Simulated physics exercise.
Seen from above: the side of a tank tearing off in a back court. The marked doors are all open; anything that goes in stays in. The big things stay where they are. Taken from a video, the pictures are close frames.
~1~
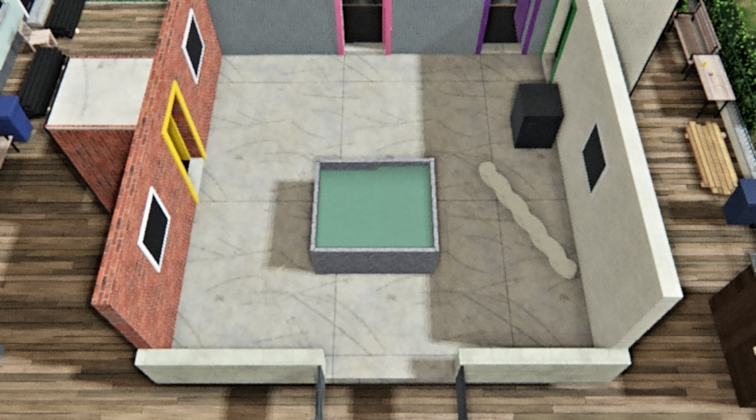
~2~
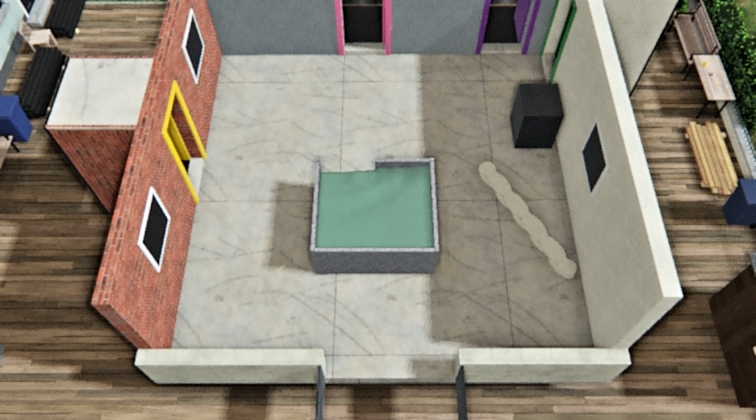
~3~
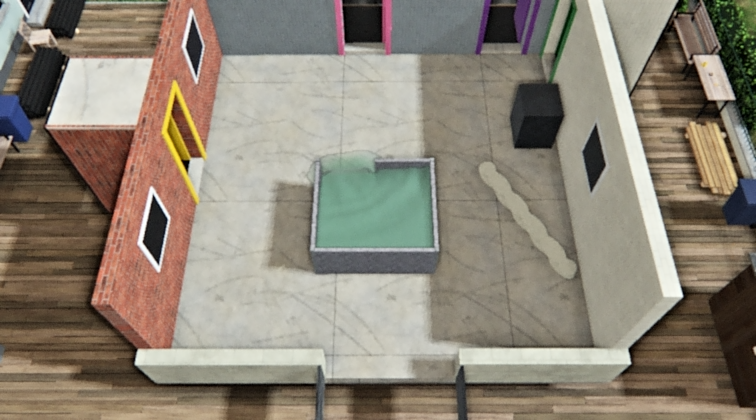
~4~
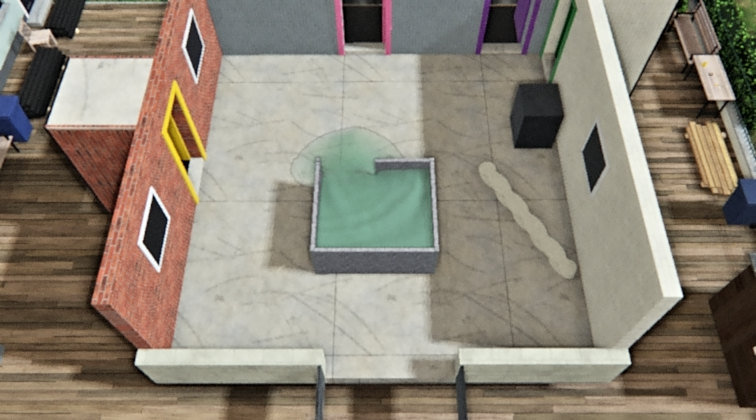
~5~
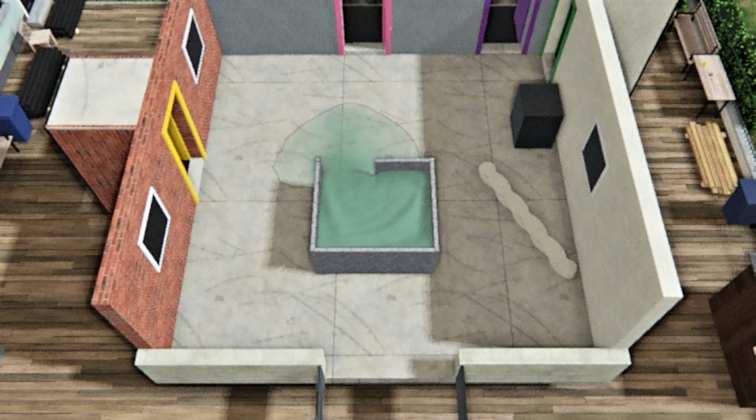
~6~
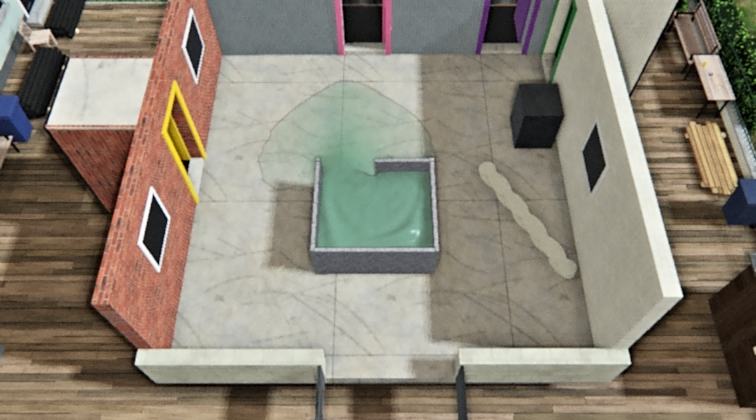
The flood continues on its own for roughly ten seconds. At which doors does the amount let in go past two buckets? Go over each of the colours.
As I see it, the green door stays at or under the cap there. The pink door tips over the cap there. The yellow door stays at or under the cap there. The purple door tips over the cap there.
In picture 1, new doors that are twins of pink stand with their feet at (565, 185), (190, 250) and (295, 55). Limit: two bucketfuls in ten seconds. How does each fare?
Door by door: Ends up below, ends up below, ends up above.
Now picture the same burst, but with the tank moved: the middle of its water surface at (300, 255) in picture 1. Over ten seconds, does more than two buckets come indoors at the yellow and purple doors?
I'd say the yellow door crosses the line but the purple door crosses the line.
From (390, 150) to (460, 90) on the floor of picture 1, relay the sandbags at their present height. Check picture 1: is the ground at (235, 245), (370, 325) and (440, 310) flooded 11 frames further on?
Parched, parched, parched.
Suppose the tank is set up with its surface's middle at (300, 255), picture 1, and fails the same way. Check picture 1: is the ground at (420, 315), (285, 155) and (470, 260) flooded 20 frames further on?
In the order asked: Not reached, reached by the flood, not reached.
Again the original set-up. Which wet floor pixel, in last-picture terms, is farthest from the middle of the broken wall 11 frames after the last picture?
Somewhere around (508, 57).
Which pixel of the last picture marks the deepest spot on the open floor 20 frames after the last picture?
Pointing at (304, 58).
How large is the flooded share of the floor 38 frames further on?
Roughly 65 per cent.
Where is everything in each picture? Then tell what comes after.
The first frame shows the water tank at (375, 205) is whole and still.
In the second frame, the front is at a hidden place, out from the gap on the water tank's far side.
In the third frame, water pours out on the water tank's far side and has run to (374, 157).
In the fourth frame, the front is at (363, 131), out from the gap on the water tank's far side.
In the fifth frame, the front is at (351, 106), out from the gap on the water tank's far side.
In the sixth frame, water pours out on the water tank's far side and has run to (341, 84).
A moment on, water covers 30 % of the floor; the green door not reached, the pink door over two buckets in, the yellow door not reached, the purple door not reached.
Next, water covers 35 % of the floor; the green door not reached, the pink door far over two buckets in, the yellow door wet at the sill, nothing in, the purple door wet at the sill, nothing in.
Then, water covers 40 % of the floor; the green door wet at the sill, nothing in, the pink door far over two buckets in, the yellow door wet at the sill, nothing in, the purple door wet at the sill, nothing in.
Later, water covers 65 % of the floor; the green door wet at the sill, nothing in, the pink door far over two buckets in, the yellow door wet at the sill, nothing in, the purple door under two buckets in.
In the end, water covers 90 % of the floor; the green door wet at the sill, nothing in, the pink door far over two buckets in, the yellow door wet at the sill, nothing in, the purple door over two buckets in.
